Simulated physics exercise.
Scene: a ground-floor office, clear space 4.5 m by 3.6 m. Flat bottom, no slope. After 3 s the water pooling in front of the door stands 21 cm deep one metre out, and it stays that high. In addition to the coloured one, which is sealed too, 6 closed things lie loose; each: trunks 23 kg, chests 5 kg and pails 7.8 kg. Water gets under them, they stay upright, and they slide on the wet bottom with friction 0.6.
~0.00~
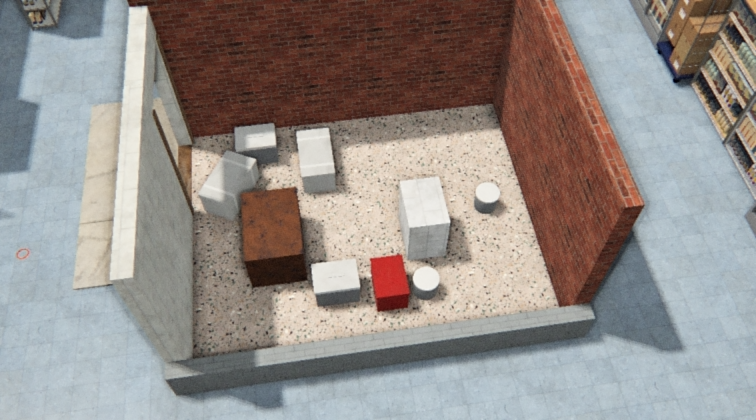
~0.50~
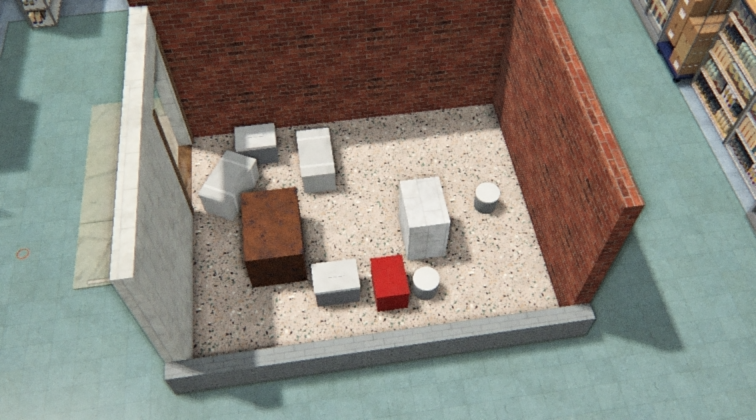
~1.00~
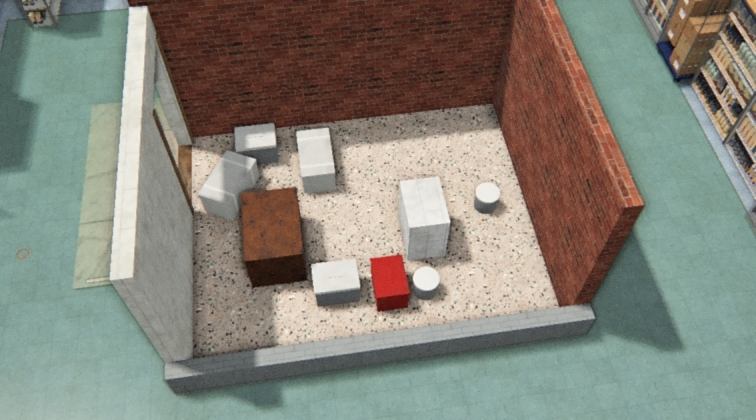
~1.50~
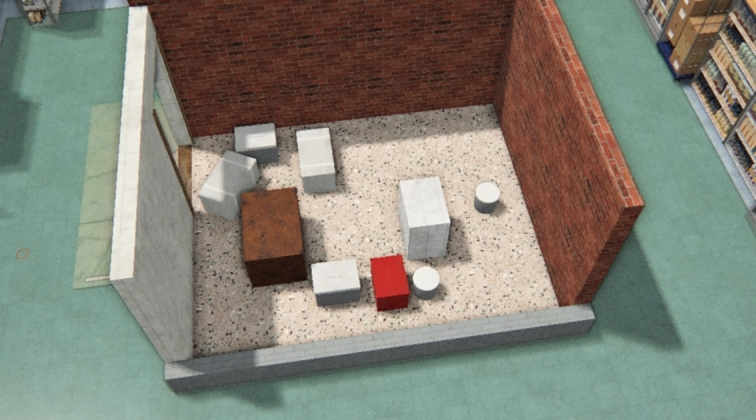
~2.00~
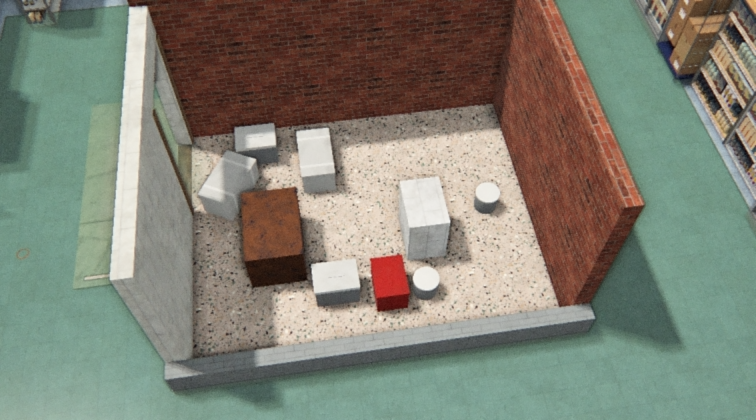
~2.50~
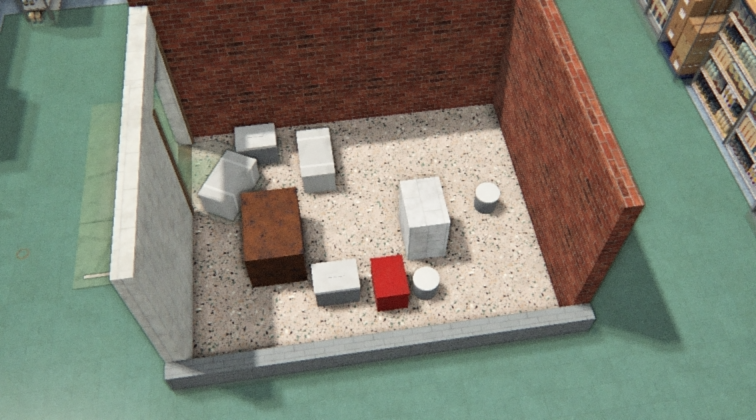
Greenish water spread across the floor outside a brick-walled room and began to creep in through the doorway on the left, while the red chest and the brown and white objects inside stayed still.
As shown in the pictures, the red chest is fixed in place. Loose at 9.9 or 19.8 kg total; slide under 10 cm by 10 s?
Heavier only.
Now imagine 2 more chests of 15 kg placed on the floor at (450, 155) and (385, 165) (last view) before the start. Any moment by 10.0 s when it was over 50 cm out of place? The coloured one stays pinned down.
Those two come out over the line and over the line, in that order.
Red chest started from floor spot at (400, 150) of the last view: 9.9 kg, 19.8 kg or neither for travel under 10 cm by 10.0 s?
It turns out that no load succeeds.
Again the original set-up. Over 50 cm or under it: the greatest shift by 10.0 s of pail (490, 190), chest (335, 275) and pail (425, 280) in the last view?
Respectively: Exceeded, not exceeded, not exceeded.
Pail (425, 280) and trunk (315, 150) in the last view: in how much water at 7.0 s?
Around 3 cm and 6 cm.
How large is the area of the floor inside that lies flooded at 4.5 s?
Near 6.0 m2 in all.
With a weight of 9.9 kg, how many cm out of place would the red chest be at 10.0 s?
Shift: About 40 cm.
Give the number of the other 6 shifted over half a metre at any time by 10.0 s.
4.
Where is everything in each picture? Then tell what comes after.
The first frame shows the red chest at (390, 276) rests on the ground; water covers 0.0 m2; 0 of 7 have shifted.
The second frame shows the red chest at (390, 276), on the bottom; water covers 0.0 m2; 0 of 7 have shifted.
The third frame shows the red chest at (390, 276) rests on the ground; 0.0 m2 under water; 0 of 7 have shifted.
The fourth frame shows the red chest at (390, 276) rests on the ground; 0.0 m2 under water; 0 of 7 have shifted.
The fifth frame shows the red chest at (390, 276) rests on the ground; water covers 0.2 m2; 0 of 7 have shifted.
The sixth frame shows the red chest at (390, 276) rests on the ground; water covers 0.6 m2; 0 of 7 have shifted.
After 3.5 s the red chest would be 0 cm from its start with 9.9 kg and 0 cm from its start with 19.8 kg; 0 cm of water round it then.
After 4.5 s the red chest would be 0 cm from its start with 9.9 kg and 0 cm from its start with 19.8 kg; 0 cm of water round it then.
After 7.0 s the red chest would be 8 cm from its start with 9.9 kg and 0 cm from its start with 19.8 kg; 4 cm of water round it then.
After 10.0 s the red chest would be 42 cm from its start with 9.9 kg and 0 cm from its start with 19.8 kg; 6 cm of water round it then.
